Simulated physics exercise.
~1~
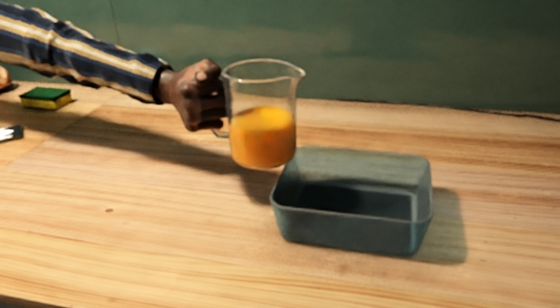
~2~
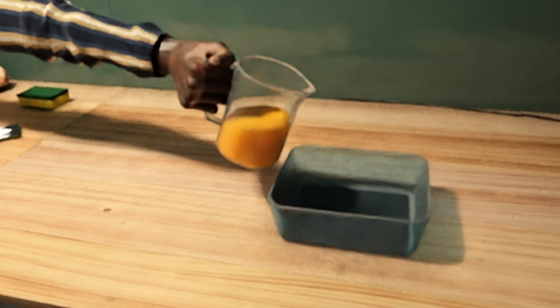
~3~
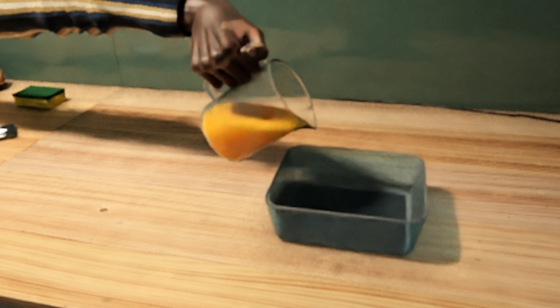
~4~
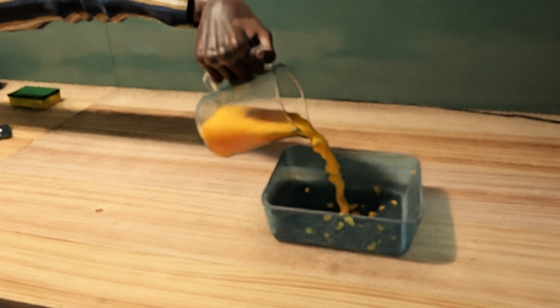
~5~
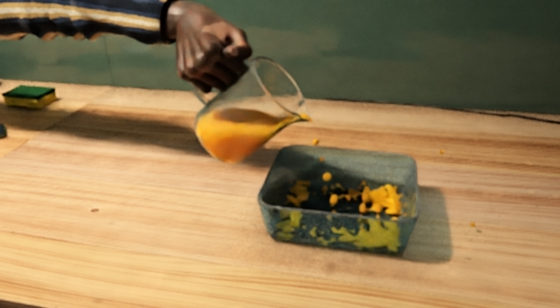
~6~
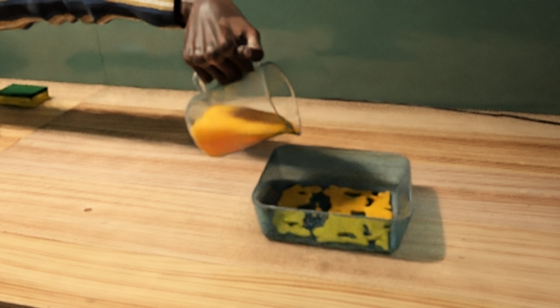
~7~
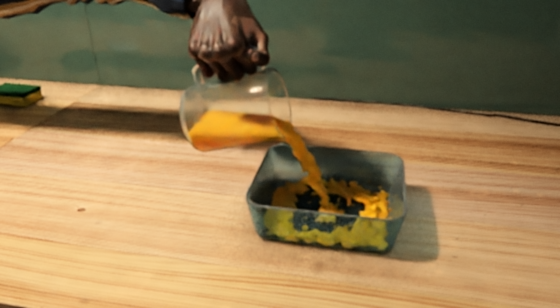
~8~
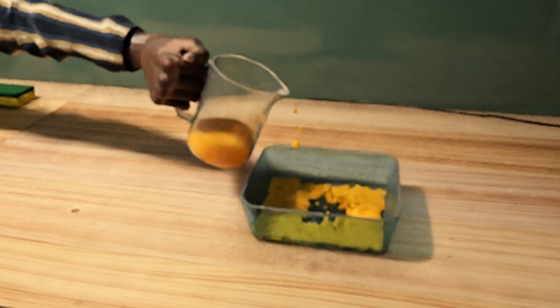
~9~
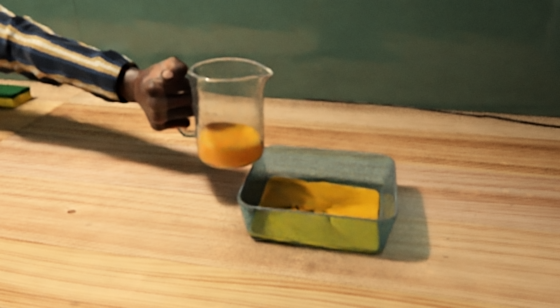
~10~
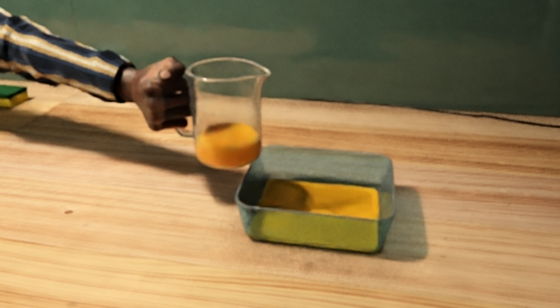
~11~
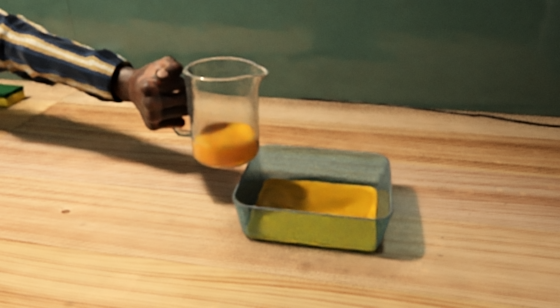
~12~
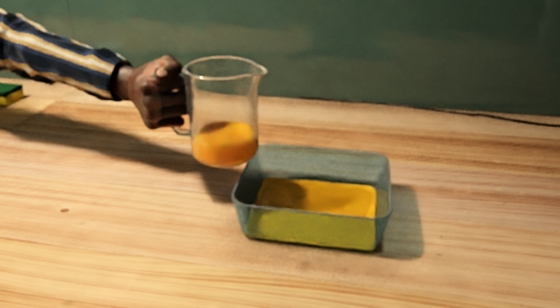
The clip shows a hand in a striped sleeve tilting a glass jug of orange juice over an empty dish on a wooden counter, pouring, easing back, then pouring again before levelling the jug, which ends held upright, partly full, beside the partly filled dish.
